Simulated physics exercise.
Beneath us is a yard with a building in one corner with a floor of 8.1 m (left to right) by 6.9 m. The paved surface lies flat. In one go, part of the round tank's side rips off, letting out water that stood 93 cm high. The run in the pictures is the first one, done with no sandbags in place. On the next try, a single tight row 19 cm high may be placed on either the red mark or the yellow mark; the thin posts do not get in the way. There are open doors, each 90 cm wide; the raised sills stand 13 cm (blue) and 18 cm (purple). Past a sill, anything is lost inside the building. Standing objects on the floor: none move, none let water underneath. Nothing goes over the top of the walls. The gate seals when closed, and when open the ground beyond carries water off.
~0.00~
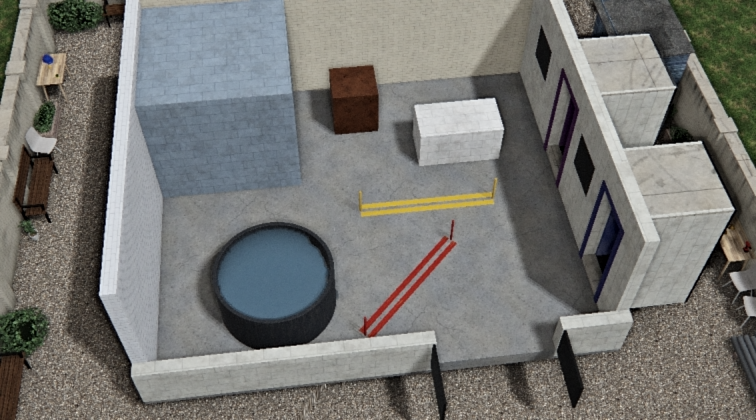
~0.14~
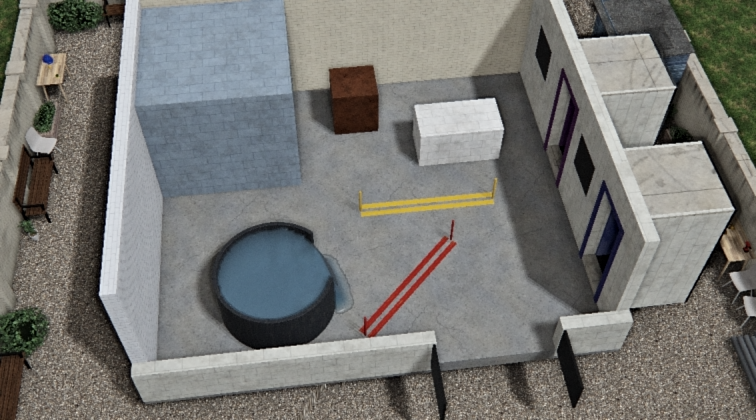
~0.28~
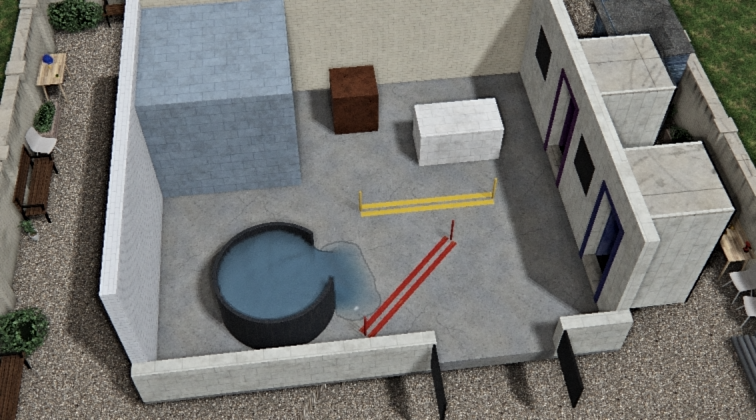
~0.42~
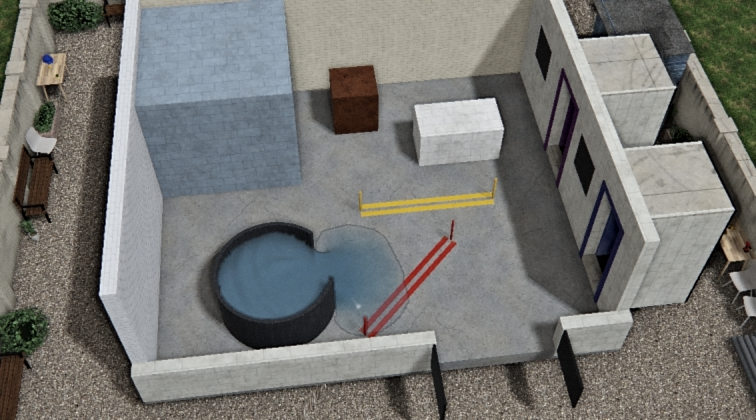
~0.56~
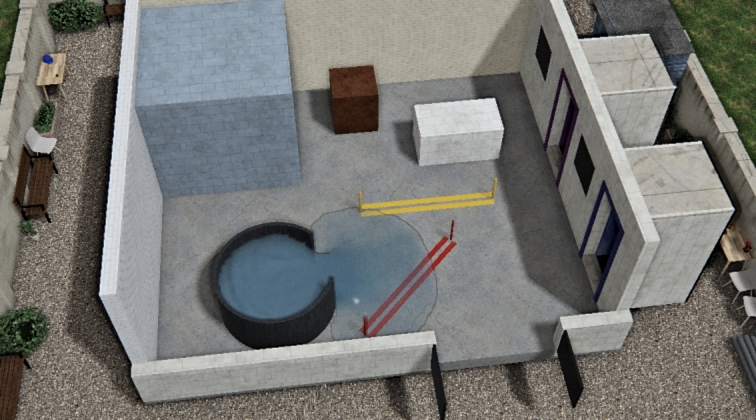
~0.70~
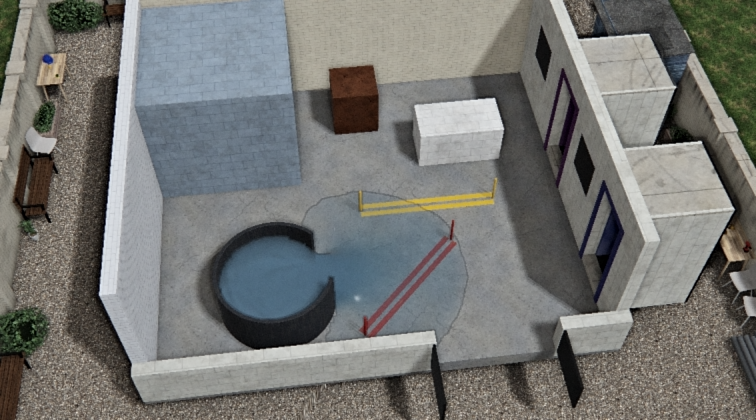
A walled yard with a round dark tank splitting open on its right side, water spreading across the paving beneath red and yellow rails.
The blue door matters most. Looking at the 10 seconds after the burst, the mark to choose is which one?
Choose the red mark.
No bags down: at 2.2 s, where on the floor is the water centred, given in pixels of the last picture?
Centre of the water: Close to (387, 260).
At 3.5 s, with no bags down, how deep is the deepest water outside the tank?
Max depth: Near 22 cm.
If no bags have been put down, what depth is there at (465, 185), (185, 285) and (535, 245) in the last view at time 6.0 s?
Around 10 cm, 0 cm and 10 cm.
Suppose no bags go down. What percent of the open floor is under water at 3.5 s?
Wet share: Near 65 %.
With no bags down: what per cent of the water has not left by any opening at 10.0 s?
76 %.
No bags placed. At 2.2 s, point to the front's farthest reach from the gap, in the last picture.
You'll find it close to (528, 113) in the last picture.
After 1.4 s water covers 50 % of the floor and is deepest (40 cm) near (334, 284) in the run without bags; in at the blue door, 0 L with no bags, 0 L with the row on red, 0 L on yellow.
After 2.2 s water covers 55 % of the floor and is deepest (38 cm) near (600, 333) in the run without bags; in at the blue door, 20 L with no bags, 0 L with the row on red, 42 L on yellow.
After 3.5 s water covers 65 % of the floor and is deepest (22 cm) near (516, 74) in the run without bags; in at the blue door, 70 L with no bags, 5 L with the row on red, 109 L on yellow.
After 6.0 s water covers 70 % of the floor and is deepest (13 cm) near (507, 97) in the run without bags; in at the blue door, 79 L with no bags, 5 L with the row on red, 121 L on yellow.
After 10.0 s water covers 80 % of the floor and is deepest (12 cm) near (329, 95) in the run without bags; in at the blue door, 79 L with no bags, 5 L with the row on red, 122 L on yellow.
